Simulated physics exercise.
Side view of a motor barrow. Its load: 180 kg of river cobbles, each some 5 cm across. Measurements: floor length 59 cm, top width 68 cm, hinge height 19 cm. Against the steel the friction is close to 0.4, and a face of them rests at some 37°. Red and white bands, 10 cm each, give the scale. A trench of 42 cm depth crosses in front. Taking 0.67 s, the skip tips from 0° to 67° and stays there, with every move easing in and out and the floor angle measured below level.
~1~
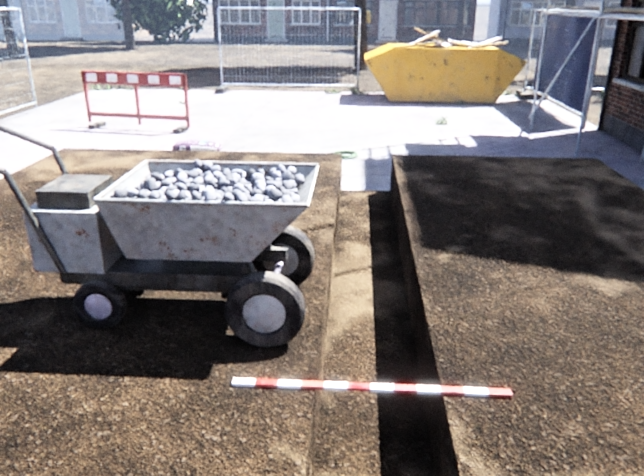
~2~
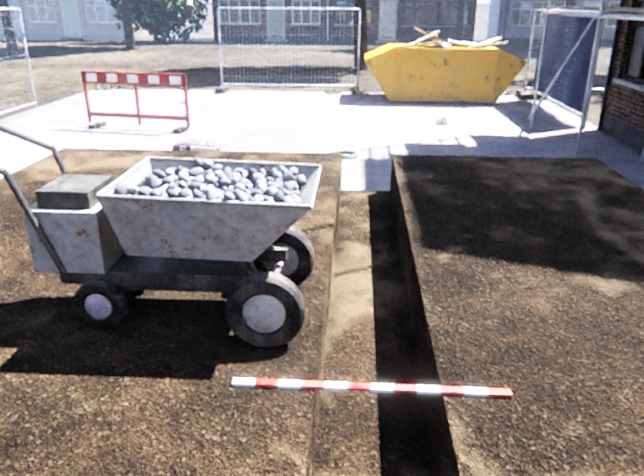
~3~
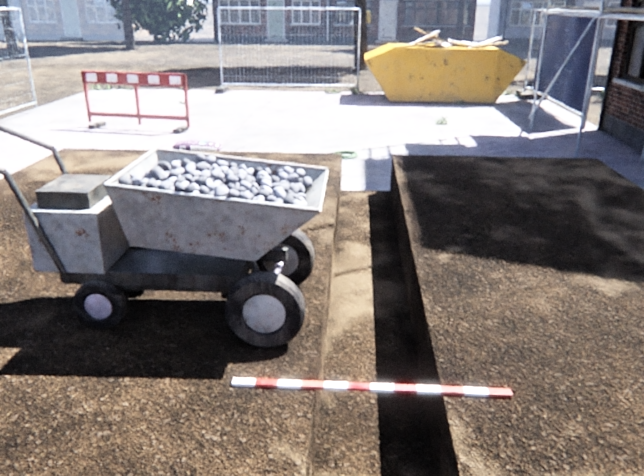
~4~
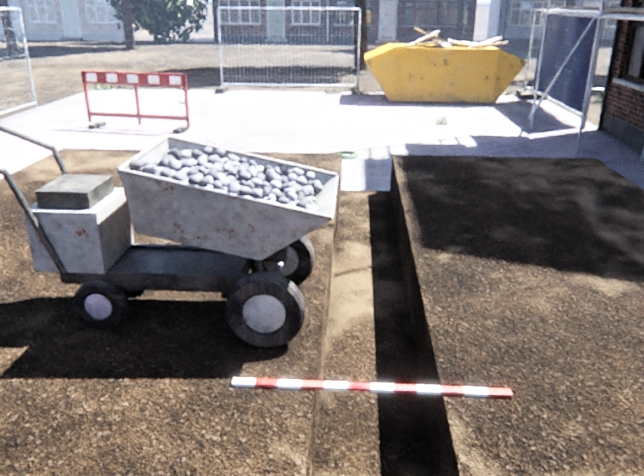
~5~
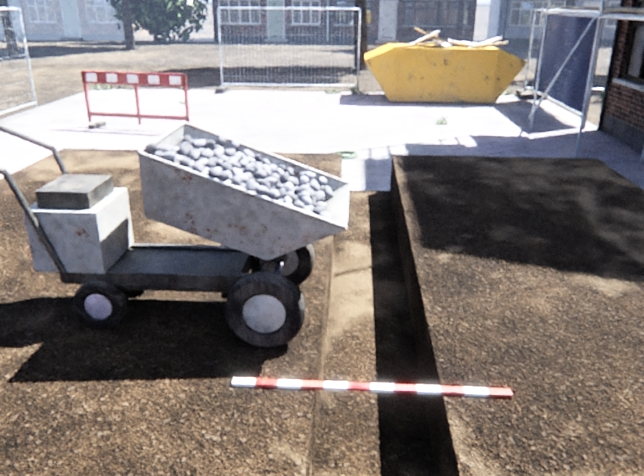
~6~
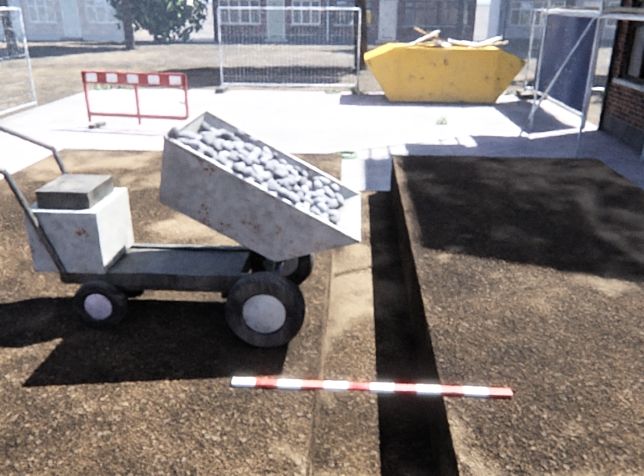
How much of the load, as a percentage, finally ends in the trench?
I would put it at about 48 per cent.
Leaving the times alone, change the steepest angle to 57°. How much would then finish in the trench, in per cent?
I'd guess some 45 in a hundred.
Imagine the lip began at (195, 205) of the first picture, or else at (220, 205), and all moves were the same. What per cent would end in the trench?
Some 95 and some 100 per cent, in that order.
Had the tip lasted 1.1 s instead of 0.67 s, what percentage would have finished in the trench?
Expected share: Around 60%.
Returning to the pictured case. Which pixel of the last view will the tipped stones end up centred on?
Their middle lands near (437, 315).
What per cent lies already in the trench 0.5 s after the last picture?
Roughly 15% by that time.
Then, 0.2 s after the last picture the floor is at 56°, 100 % in the skip; the foremost stones are at (379, 255).
Then, 0.5 s after the last picture the floor is at 67°, 75 % in the skip, 15 % in the trench, 10 % past the trench; the foremost stones are at (459, 321).
Then, 0.8 s after the last picture the floor is at 67°, 19 % in the skip, 29 % in the trench, 52 % past the trench; the foremost stones are at (607, 313).
Then, 2.8 s after the last picture the floor is at 67°, 0 % in the skip, 48 % in the trench, 52 % past the trench; the foremost stones are past the picture's edge.
